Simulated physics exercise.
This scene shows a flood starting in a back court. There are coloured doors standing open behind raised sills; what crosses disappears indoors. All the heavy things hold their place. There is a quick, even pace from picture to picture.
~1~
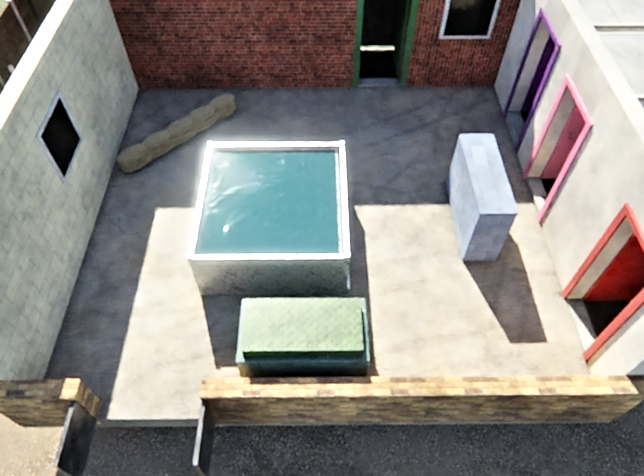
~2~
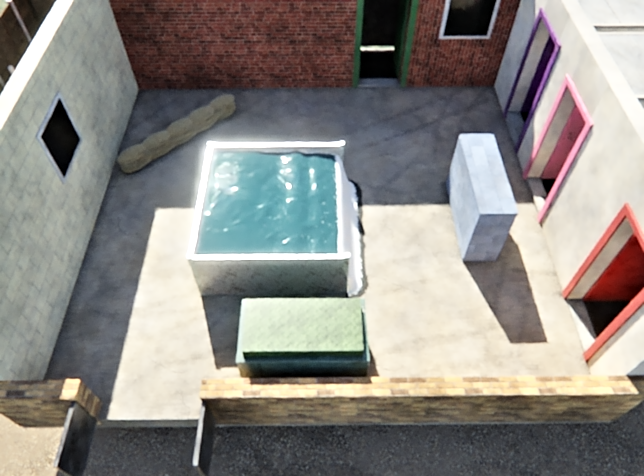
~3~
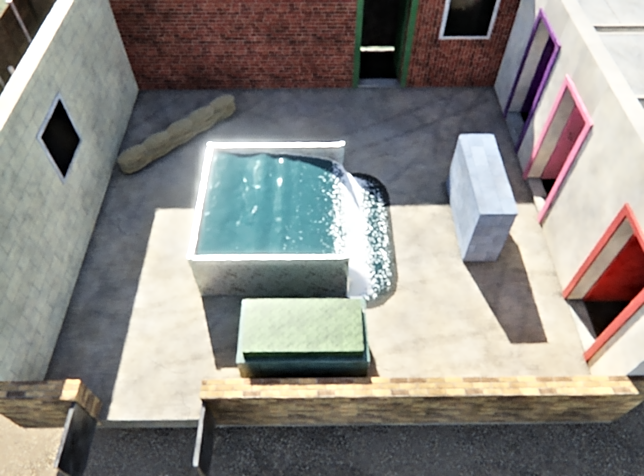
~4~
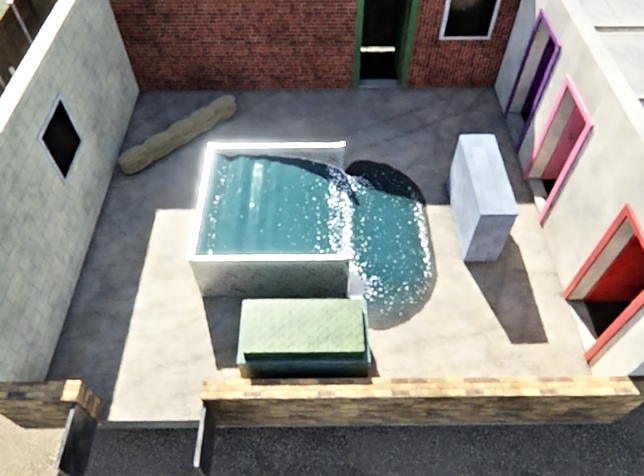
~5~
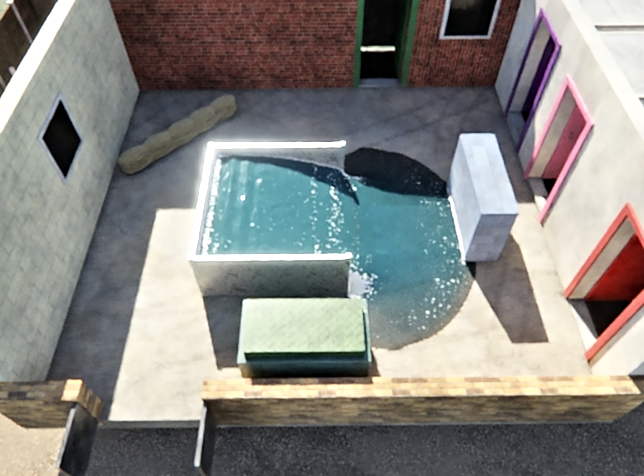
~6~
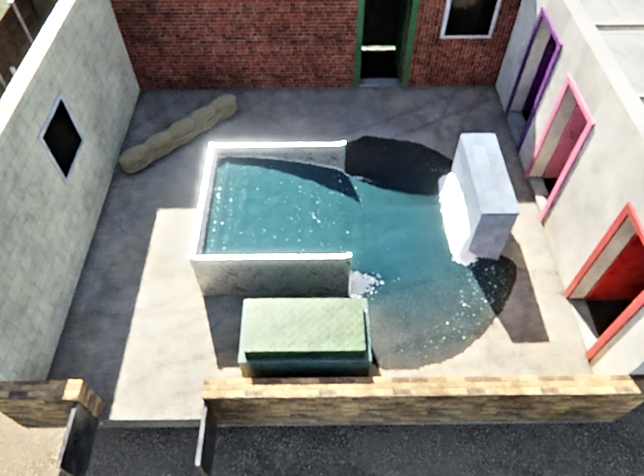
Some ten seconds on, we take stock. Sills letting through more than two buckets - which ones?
Purple door: Not over the line on that one, red door: Over the line on that one, green door: Over the line on that one, pink door: Over the line on that one.
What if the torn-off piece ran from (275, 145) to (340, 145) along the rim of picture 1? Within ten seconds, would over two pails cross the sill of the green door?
Green door: Tops the limit.
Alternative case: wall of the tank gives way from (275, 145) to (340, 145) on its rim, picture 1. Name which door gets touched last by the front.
Last: The red one.
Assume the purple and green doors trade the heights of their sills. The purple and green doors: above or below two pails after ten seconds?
Looking at purple first, it breaks the limit, but green remains below the limit.
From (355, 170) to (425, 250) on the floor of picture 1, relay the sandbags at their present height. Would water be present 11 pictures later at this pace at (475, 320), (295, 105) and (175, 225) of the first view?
The three points come out soaked, soaked and untouched.
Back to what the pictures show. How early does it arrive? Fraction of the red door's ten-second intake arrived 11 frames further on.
Near 20 in a hundred.
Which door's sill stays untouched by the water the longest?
My answer: The green one.
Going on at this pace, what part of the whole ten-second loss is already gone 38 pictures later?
Roughly 80 per cent.
A moment on, water covers 35 % of the floor; the purple door wet at the sill, nothing in, the red door over two buckets in, the green door not reached, the pink door not reached.
Next, water covers 40 % of the floor; the purple door wet at the sill, nothing in, the red door far over two buckets in, the green door not reached, the pink door wet at the sill, nothing in.
Then, water covers 50 % of the floor; the purple door wet at the sill, nothing in, the red door far over two buckets in, the green door over two buckets in, the pink door wet at the sill, nothing in.
Later, water covers 75 % of the floor; the purple door under two buckets in, the red door far over two buckets in, the green door far over two buckets in, the pink door over two buckets in.
In the end, water covers 95 % of the floor; the purple door under two buckets in, the red door far over two buckets in, the green door far over two buckets in, the pink door far over two buckets in.
